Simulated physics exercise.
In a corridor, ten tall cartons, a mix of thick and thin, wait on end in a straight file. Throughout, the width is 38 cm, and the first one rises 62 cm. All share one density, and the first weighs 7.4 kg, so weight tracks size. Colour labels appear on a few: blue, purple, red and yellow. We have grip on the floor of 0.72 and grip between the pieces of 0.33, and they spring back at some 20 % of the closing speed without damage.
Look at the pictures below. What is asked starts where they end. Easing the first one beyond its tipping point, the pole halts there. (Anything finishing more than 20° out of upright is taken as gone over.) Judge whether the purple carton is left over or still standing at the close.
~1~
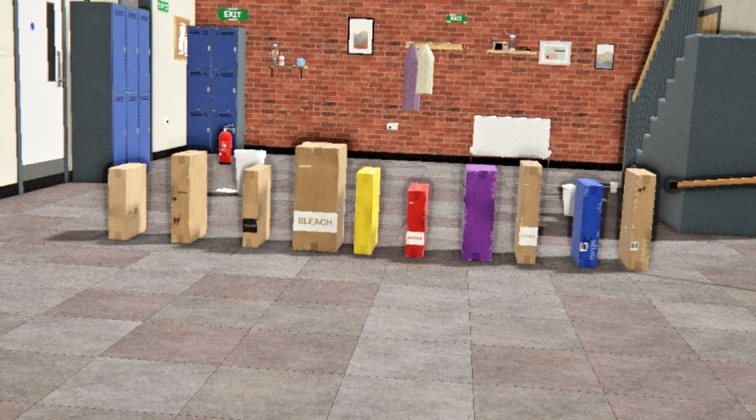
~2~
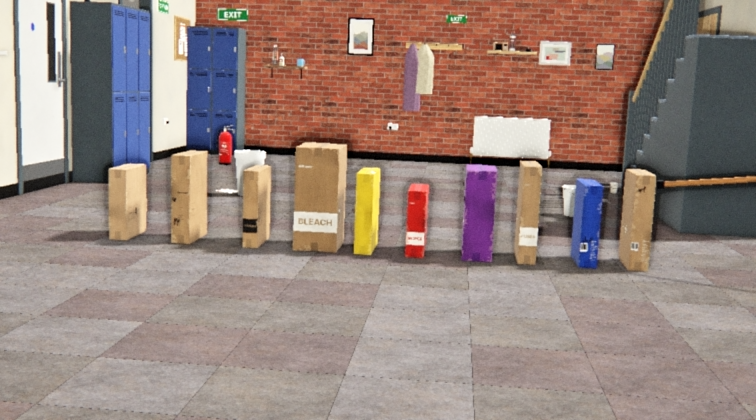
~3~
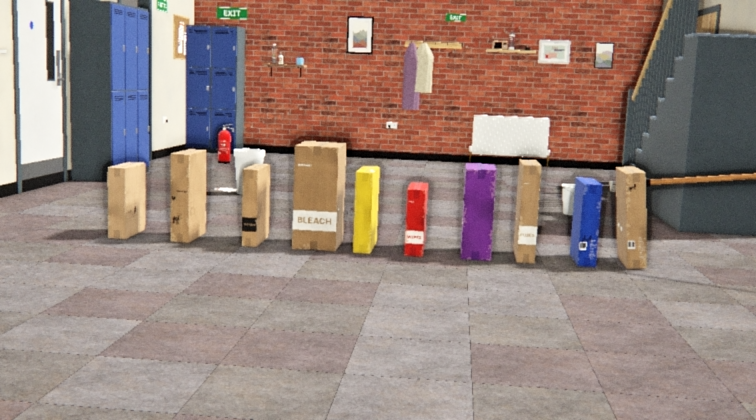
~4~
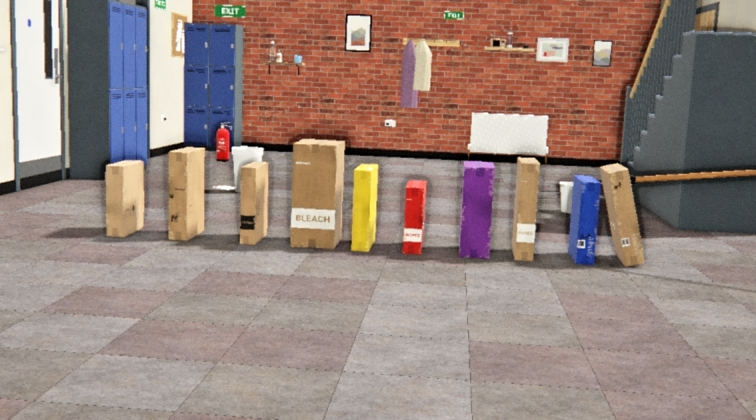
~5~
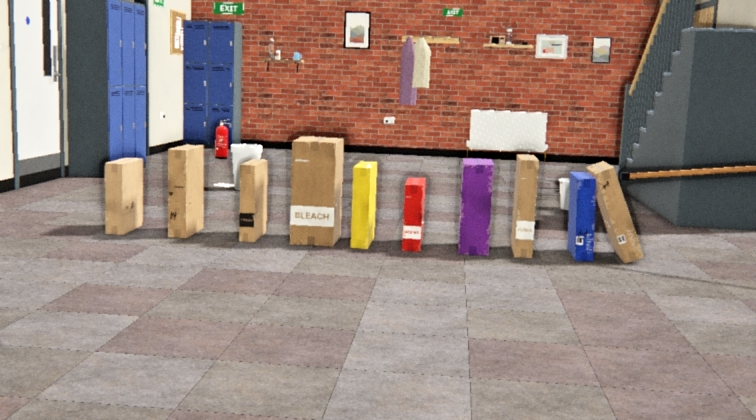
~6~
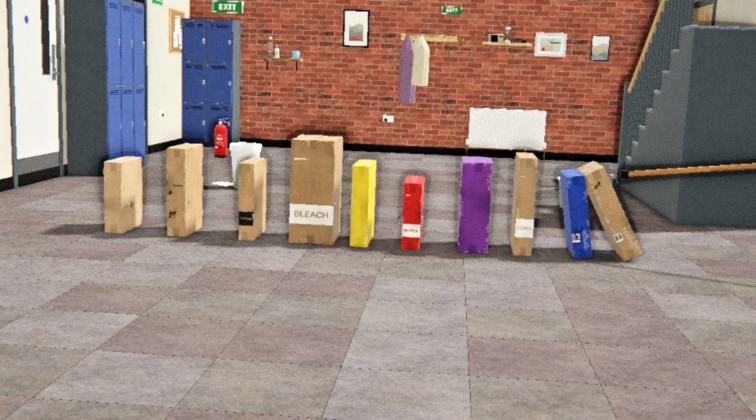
It does not survive.
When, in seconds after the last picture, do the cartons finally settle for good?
Rest time: Around 1.5 s.
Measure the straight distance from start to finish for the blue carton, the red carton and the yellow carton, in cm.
Shift in cm - blue: 30; red: 20; yellow: 10.
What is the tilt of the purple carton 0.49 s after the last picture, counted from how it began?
I'd estimate close to 5°.
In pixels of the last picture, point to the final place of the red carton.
In the last picture it sits at roughly (387, 214).
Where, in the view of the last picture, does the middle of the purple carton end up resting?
Somewhere close to (427, 210), I'd say.
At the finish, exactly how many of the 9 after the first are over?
4 in total.
Then, 0.21 s later than the last frame, 1 of the 9 other cartons over; purple carton unmoved; blue carton tilted 26°.
Then, 0.49 s later than the last frame, 1 of the 9 other cartons over; purple carton tilted 4°; blue carton tilted 48°.
Then, 0.89 s later than the last frame, 3 of the 9 other cartons over; purple carton tilted 34°; blue carton tilted 63°.
Then, 1.07 s later than the last frame, 4 of the 9 other cartons over; purple carton tilted 54°; blue carton tilted 68°.
When it is over, 4 of the 9 other cartons over; purple carton tilted 59°; blue carton tilted 68°; red carton tilted 47°. Five left standing. In pixels of the last frame, middles, purple carton near (427, 210), blue carton near (538, 229).
